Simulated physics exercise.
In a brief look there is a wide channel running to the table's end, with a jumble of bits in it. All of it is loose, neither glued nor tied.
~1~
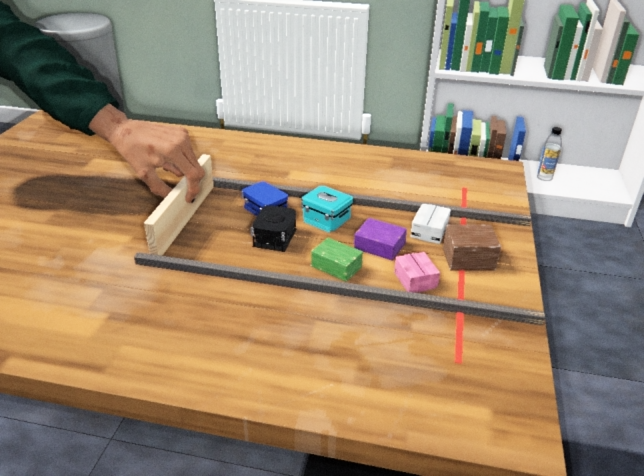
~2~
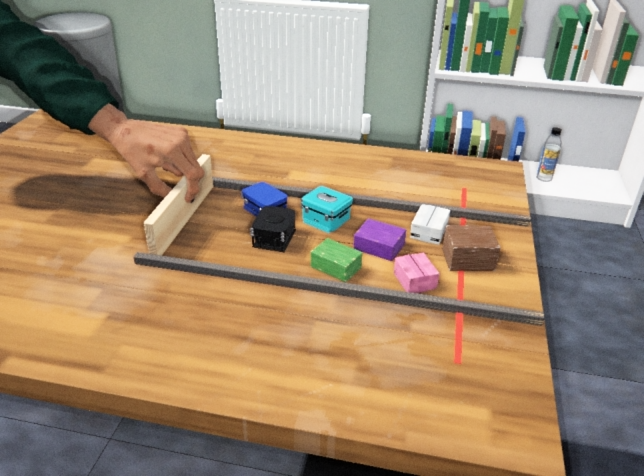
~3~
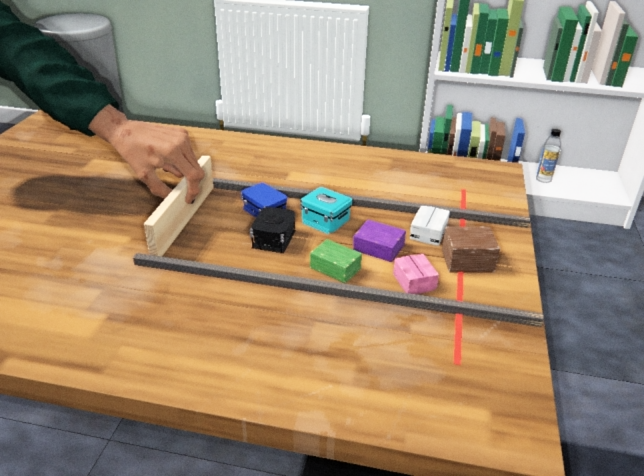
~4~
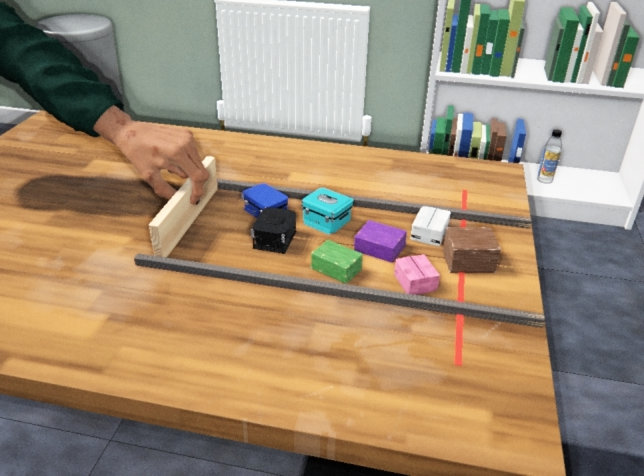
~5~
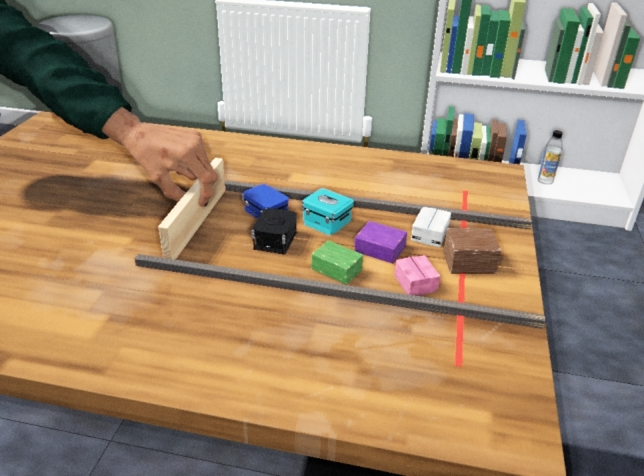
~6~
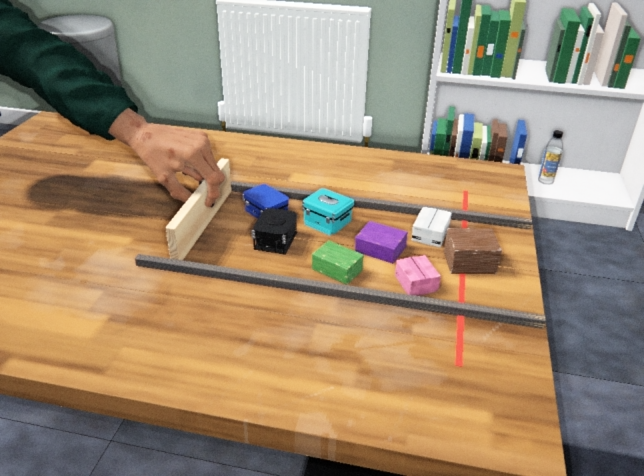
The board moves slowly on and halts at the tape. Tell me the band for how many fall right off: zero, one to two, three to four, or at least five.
Missing from the table at the end: One or two.
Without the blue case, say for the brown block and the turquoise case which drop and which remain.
Looking at the two, the brown block ends up below and the turquoise case stays up top.
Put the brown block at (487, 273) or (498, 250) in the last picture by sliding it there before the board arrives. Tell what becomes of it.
Well, the first time it goes overboard and the second time it goes overboard.
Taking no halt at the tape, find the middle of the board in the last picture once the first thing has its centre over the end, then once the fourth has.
It sits around (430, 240) and after that around (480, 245).
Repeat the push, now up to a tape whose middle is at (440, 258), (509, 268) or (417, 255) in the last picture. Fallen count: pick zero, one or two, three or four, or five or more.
One after another: One to two, 5 or more, no fall at all.
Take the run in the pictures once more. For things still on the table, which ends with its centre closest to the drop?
Foremost: The turquoise case.
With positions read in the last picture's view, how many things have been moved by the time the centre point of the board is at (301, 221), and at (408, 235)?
At the first spot 5, then 8.
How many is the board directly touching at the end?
Counting them up gives 3.
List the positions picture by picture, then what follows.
The first picture shows brown block (471, 248); white box (431, 223); pink box (417, 272); board (183, 203); tape (462, 258).
The second picture shows white box (430, 224); green block (336, 260).
The third picture shows pink box (416, 274); black case (274, 230).
The fourth picture shows brown block (471, 250); purple block (380, 241).
The fifth picture shows white box (431, 226); board (196, 207).
The sixth picture shows brown block (472, 251); white box (432, 226); pink box (417, 276); board (202, 208); tape (463, 261).
Soon after, none off yet; brown block at rest near (472, 251); white box at rest near (432, 226); pink box at rest near (417, 276).
Then, none off yet; brown block moving near (478, 252); white box moved about its own width near (488, 230); pink box moved a little near (428, 284).
At rest, the number that fall off is one or two; fallen, white box and brown block.
